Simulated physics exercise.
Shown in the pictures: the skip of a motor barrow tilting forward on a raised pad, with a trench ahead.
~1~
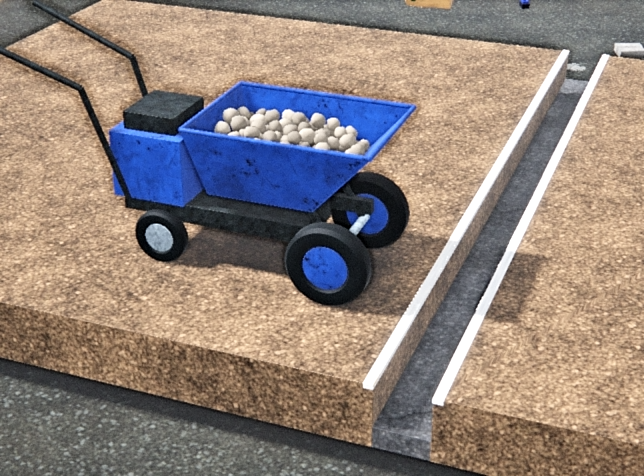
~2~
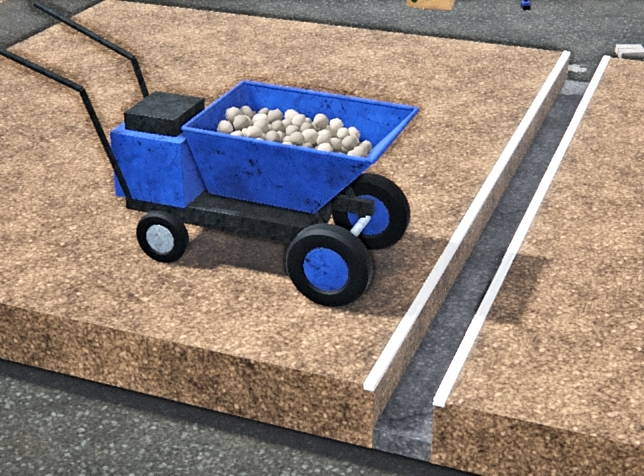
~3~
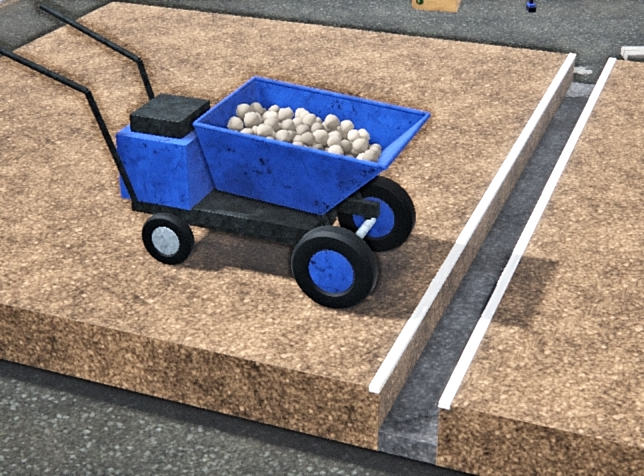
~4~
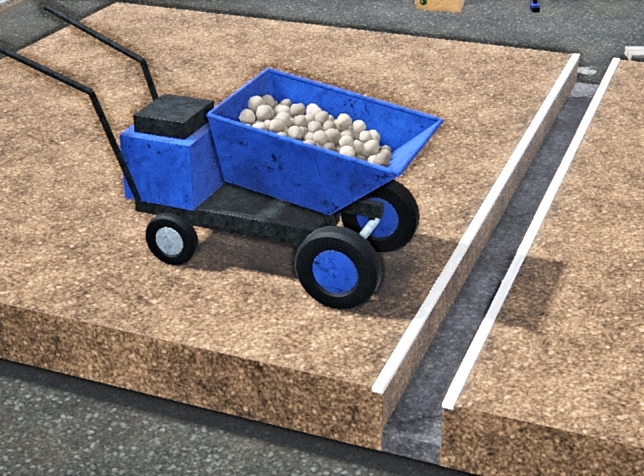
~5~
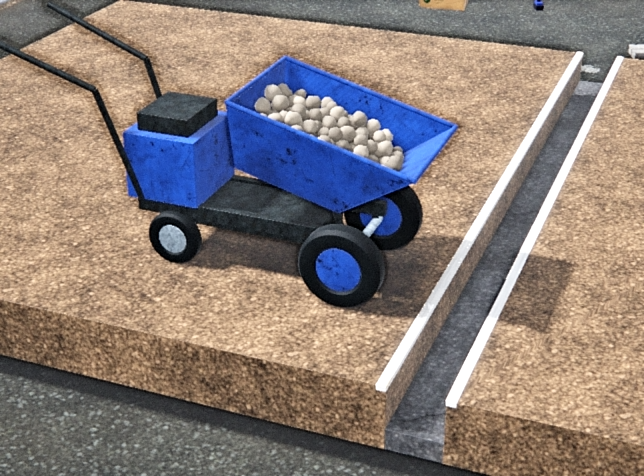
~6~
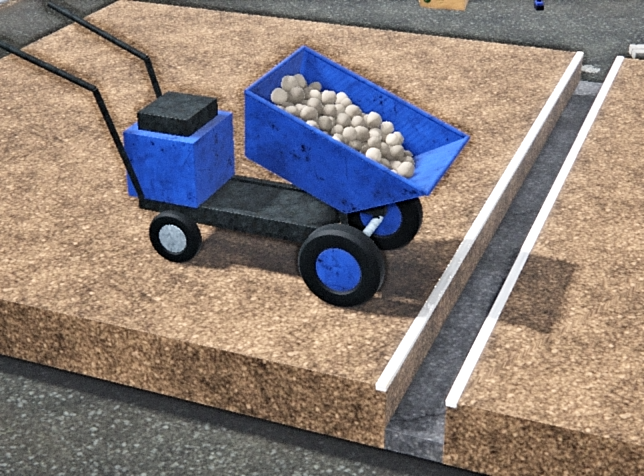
We see a blue motor barrow loaded with rounded, pale pebbles on a raised brown pad beside a narrow trench; its skip starts level, then gradually tilts forward to the right, its rear rising while the wheels stay on the pad.
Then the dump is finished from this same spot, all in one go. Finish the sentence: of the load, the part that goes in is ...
The minority.
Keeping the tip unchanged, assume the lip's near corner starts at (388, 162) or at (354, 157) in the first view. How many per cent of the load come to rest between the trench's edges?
Position 1 near 0 %, position 2 near 40 %.
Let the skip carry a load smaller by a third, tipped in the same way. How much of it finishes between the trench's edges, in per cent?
Around 30 per cent.
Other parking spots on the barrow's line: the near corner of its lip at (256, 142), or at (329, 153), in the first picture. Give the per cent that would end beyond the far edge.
You'd see close to 0 per cent the first time and close to 20 per cent the next.
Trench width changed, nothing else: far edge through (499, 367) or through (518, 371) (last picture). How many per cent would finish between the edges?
Near 70 % and 90 %.
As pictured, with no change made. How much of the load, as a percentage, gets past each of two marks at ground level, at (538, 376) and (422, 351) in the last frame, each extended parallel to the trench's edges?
Respectively 30 and 80 %.
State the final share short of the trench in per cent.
Some 0 per cent.
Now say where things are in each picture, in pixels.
The first picture shows lip of the skip at (370, 159), level; top of the load at (276, 138), river pebbles; first edge of the trench at (391, 345); far edge at (458, 359), the trench under half as wide as the skip, and about as deep as wide.
The second picture shows lip of the skip at (373, 162), tipped barely; top of the load at (278, 138).
The third picture shows lip of the skip at (385, 168), tipped barely; top of the load at (288, 137).
The fourth picture shows lip of the skip at (399, 174), tipped a little; top of the load at (283, 121).
The fifth picture shows lip of the skip at (414, 182), tipped clearly; top of the load at (285, 119).
The sixth picture shows lip of the skip at (427, 194), tipped clearly; top of the load at (299, 112); first edge of the trench at (404, 347); far edge at (471, 361).
Soon after the last picture, skip tipped steeply; all in the skip.
A little later, skip tipped right over; about half in the skip; a stray few in or heaped over the trench; about half beyond it; a stray few falling.
Later still, skip tipped right over; a small part in the skip; a small part in or heaped over the trench; about two thirds beyond it.
At rest, skip tipped right over; a small part in the skip; a small part in or heaped over the trench; about two thirds beyond it.
